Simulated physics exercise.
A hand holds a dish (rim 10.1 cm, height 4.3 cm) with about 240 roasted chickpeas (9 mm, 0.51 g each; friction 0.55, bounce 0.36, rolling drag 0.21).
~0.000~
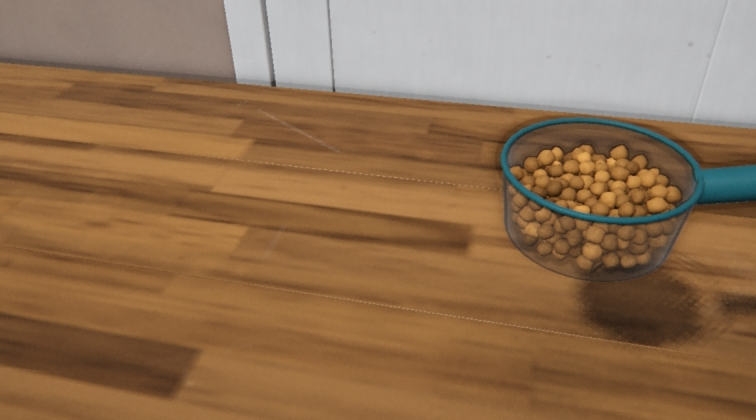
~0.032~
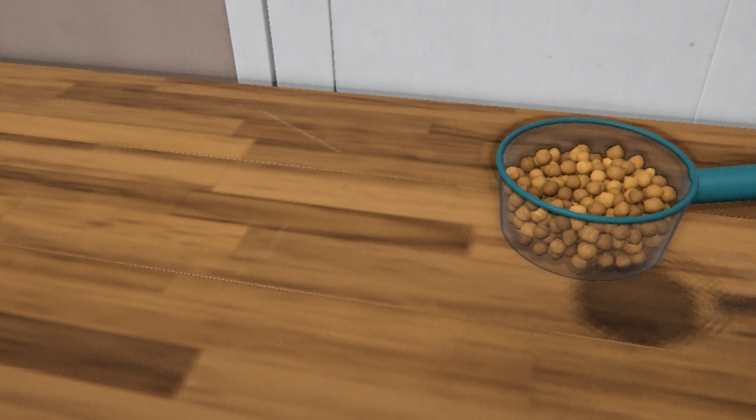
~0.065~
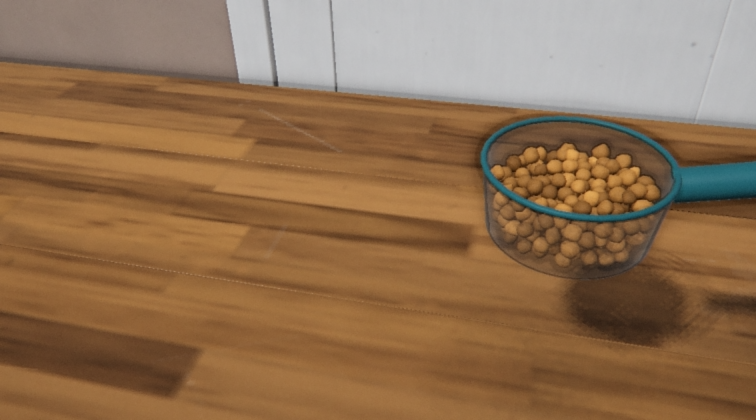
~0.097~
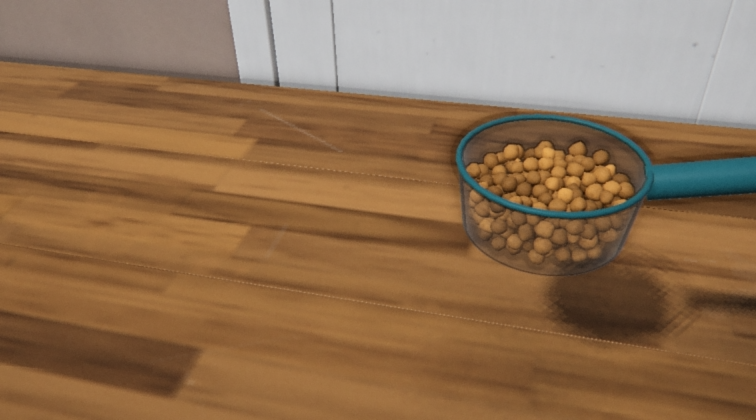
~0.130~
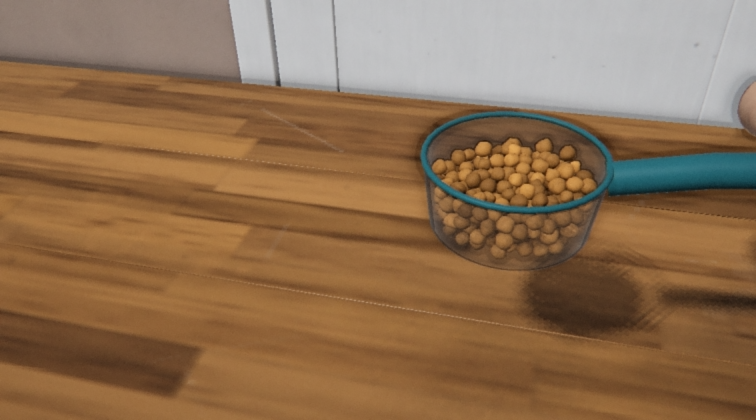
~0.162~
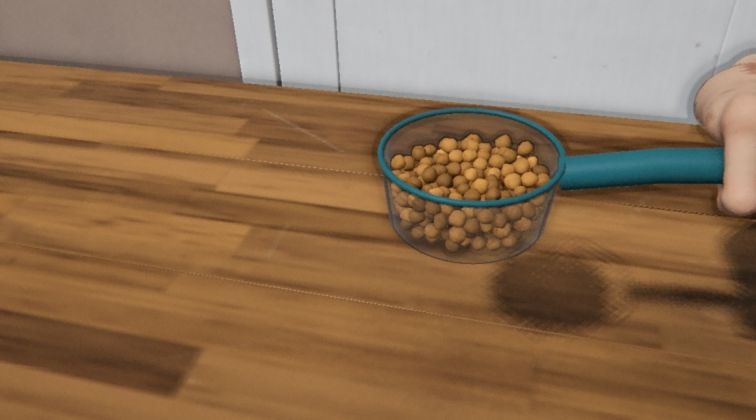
A clear dish of roasted chickpeas with a teal rim sliding left above a wooden countertop, a hand on its handle appearing at right.
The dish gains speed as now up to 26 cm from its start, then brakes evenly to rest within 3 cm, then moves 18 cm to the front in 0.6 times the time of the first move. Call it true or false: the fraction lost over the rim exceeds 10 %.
True.
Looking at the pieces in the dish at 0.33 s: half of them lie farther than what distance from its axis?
Around 3.0 cm.
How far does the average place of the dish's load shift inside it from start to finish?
It ends up roughly 1.0 centimetres off.
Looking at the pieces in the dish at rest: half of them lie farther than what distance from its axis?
Median radius: About 3.0 cm.
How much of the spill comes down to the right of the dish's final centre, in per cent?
20 %.
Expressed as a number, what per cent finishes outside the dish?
Around 15 in a hundred.
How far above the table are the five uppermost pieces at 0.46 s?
19 cm.
After 0.33 s, tilt 0 degrees; dish 100 %; middle of all pieces near (143, 150).
After 0.46 s, tilt 0 degrees; dish 90 %, in the air 10 %; middle of all pieces near (45, 200).
Then, at 0.59 s, tilt 0 degrees; dish 85 %, in the air 10 %.
After 0.71 s, tilt 0 degrees; fallen left of where it stops 5 %, fallen behind where it stops 5 %, dish 85 %, in the air 5 %.
In the end, at 1.0 s, fallen left of where it stops 5 %, fallen behind where it stops 5 %, dish 85 %, fallen in front of where it stops 5 %.
